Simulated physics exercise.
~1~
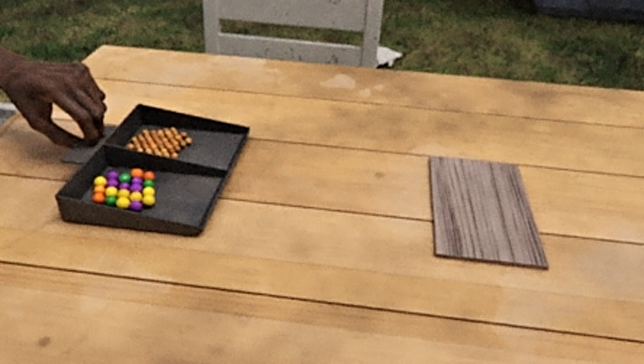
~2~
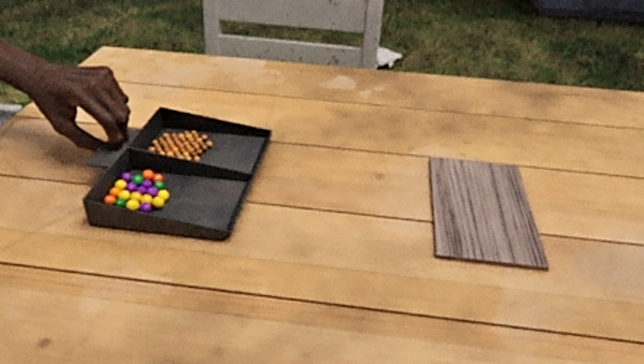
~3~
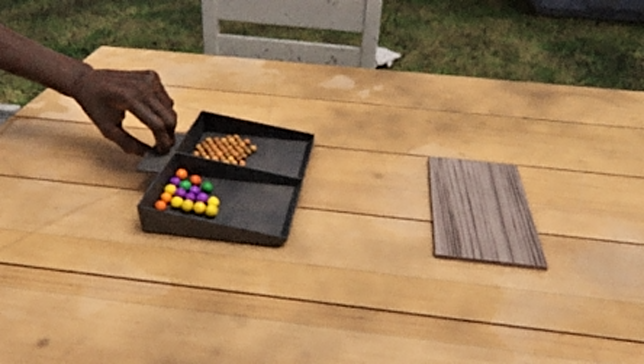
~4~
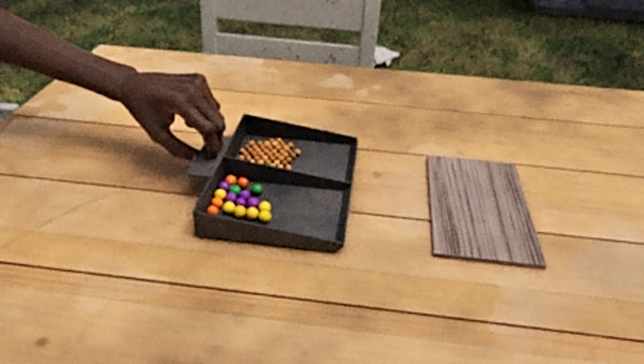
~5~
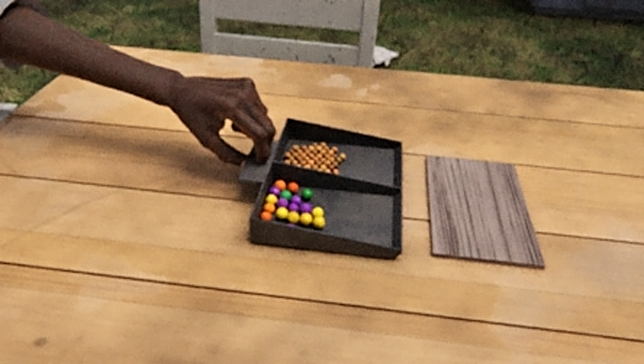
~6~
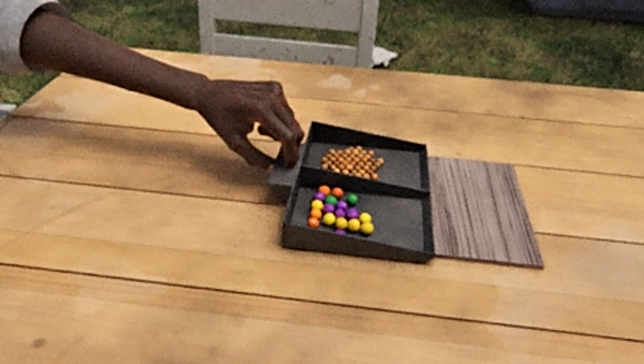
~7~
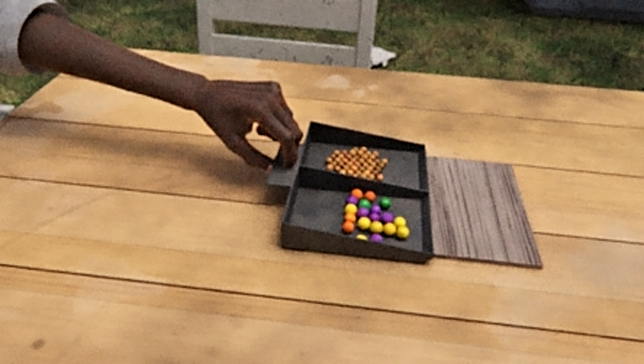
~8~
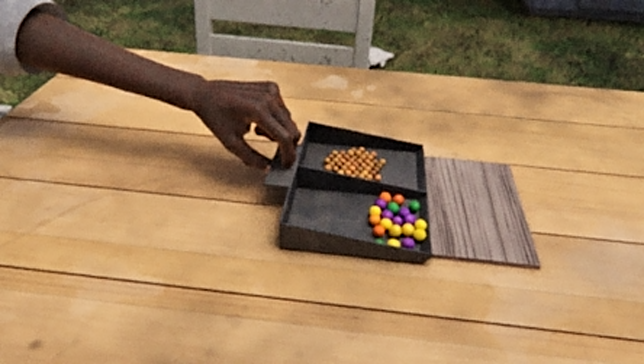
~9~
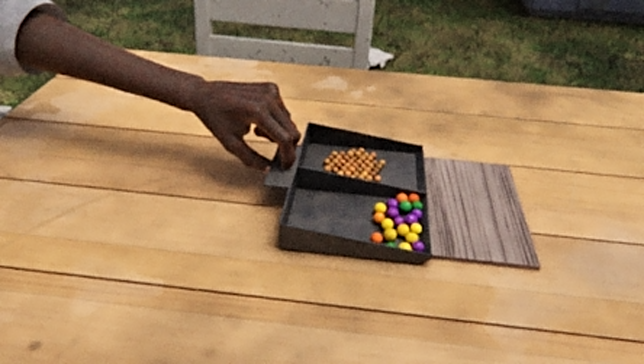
A black tray split into two compartments sits at the left of a pale wooden plank table outdoors, seen from above at a slight sway, with grass and a white chair behind. Multicoloured balls fill part of the nearer compartment, small orange-brown pieces lie in the farther one, and a flat grey-brown board rests at the right. A hand at the tray's left side slides it rightward until it stops at the board. The coloured balls then roll across to the right end of their compartment, while the brown pieces shift only slightly. Both batches finish inside the still tray, the hand beside it.
